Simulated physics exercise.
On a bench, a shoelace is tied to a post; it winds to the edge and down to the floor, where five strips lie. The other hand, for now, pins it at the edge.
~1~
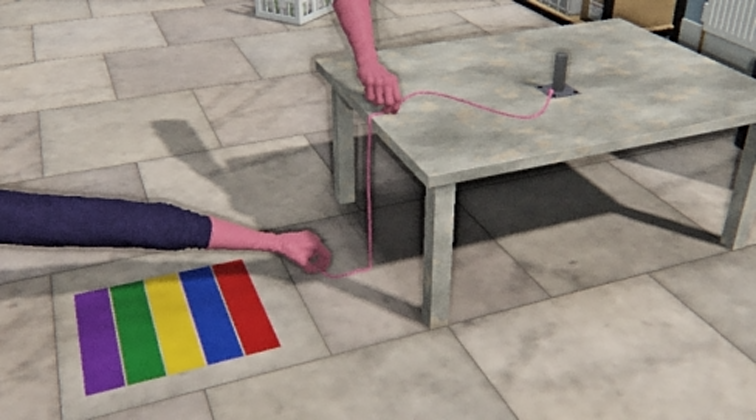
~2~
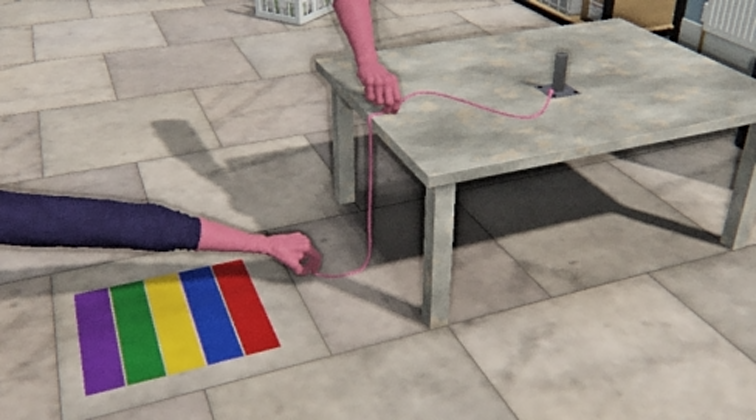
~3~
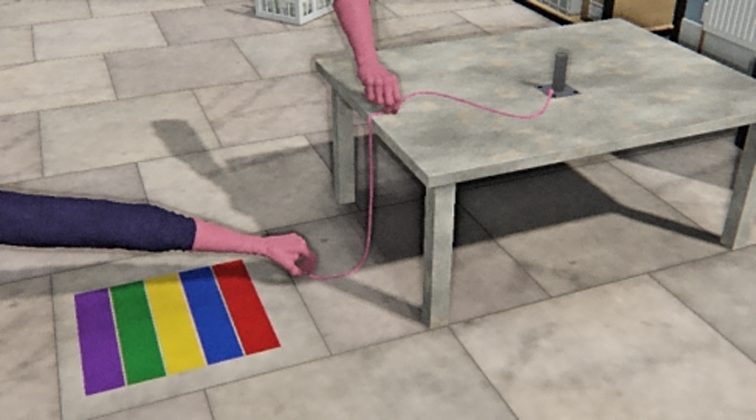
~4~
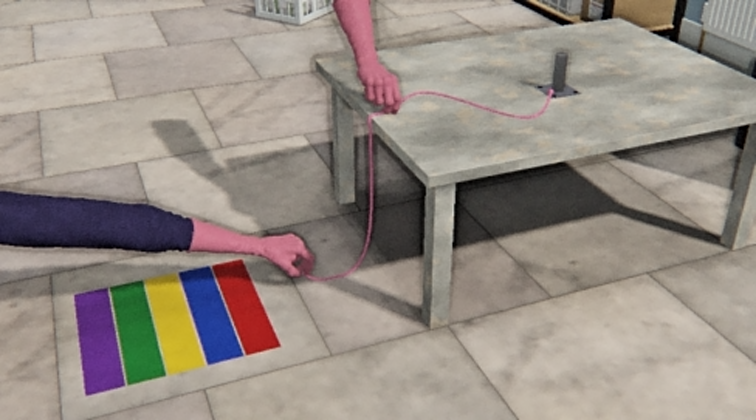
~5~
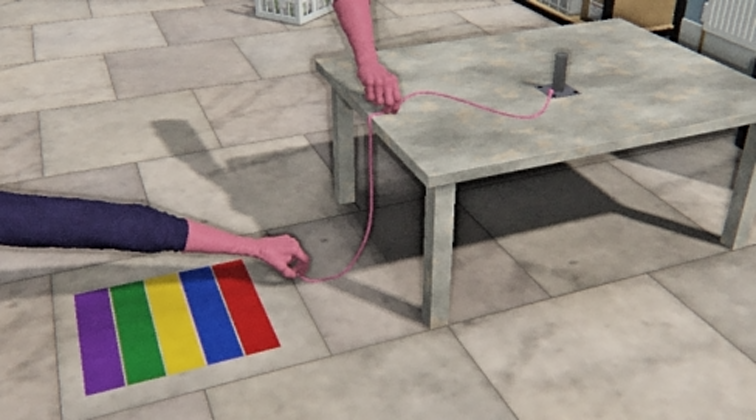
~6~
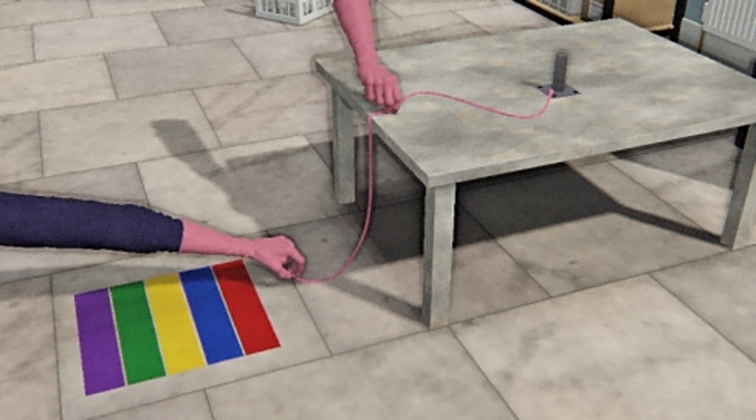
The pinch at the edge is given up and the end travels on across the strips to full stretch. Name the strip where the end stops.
Purple.
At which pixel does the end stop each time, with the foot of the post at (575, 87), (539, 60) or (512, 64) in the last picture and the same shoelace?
About (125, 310), then (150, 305), then (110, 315).
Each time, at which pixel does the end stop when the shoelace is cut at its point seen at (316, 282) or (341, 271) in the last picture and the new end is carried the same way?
Respectively (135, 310) and (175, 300).
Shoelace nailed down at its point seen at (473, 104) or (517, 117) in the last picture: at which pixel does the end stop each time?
About (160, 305) and (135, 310).
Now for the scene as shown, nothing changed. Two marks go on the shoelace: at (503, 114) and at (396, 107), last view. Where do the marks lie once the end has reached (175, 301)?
Approx. (472, 111); approx. (362, 162).
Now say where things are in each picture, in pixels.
In the first picture, end (319, 269); red (256, 333); blue (220, 342); yellow (182, 351); green (143, 361); purple (103, 371).
In the second picture, end (309, 271); shoelace through (546, 105) (490, 110) (419, 93) (372, 119) (370, 191) (368, 260).
In the third picture, end (305, 272).
In the fourth picture, end (302, 273); shoelace through (546, 105) (490, 110) (419, 93) (372, 119) (372, 191) (360, 261).
In the fifth picture, end (298, 274).
In the sixth picture, end (293, 275); shoelace through (546, 105) (490, 110) (419, 93) (372, 119) (371, 191) (350, 260).
Early on, end near (175, 302); over yellow.
Midway, end near (127, 312); over green.
At the end of the slack, end near (97, 319); over purple. It gets as far as the purple strip.
